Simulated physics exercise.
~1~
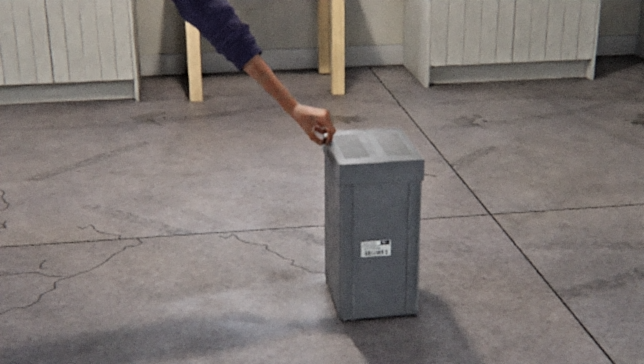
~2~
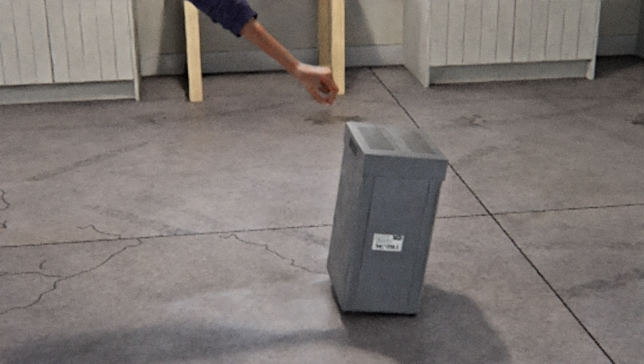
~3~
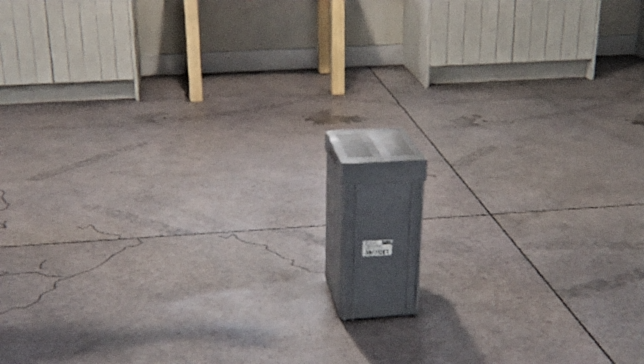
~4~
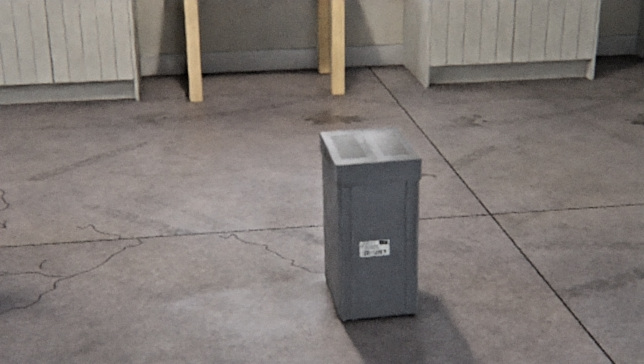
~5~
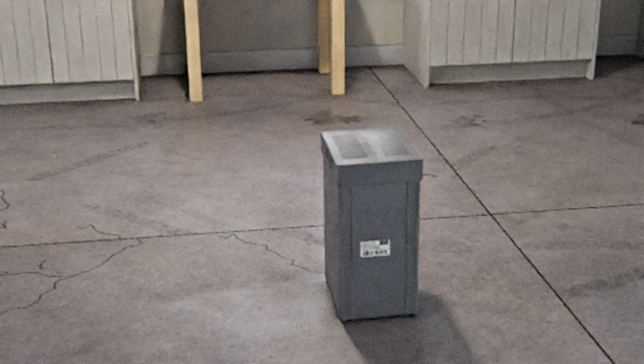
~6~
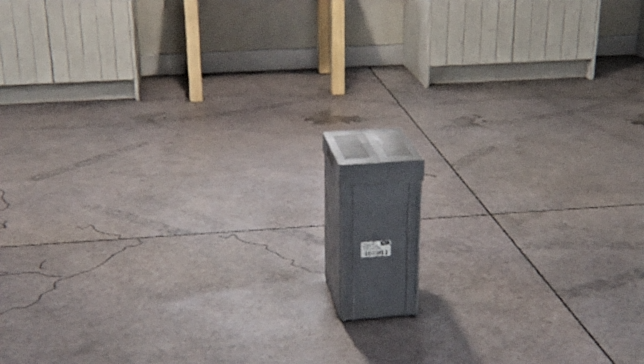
A hand held the top edge of a tall grey bin on a concrete floor, then let go and drew back as the bin leaned to the right. The bin rocked back upright and ended up standing on its base.
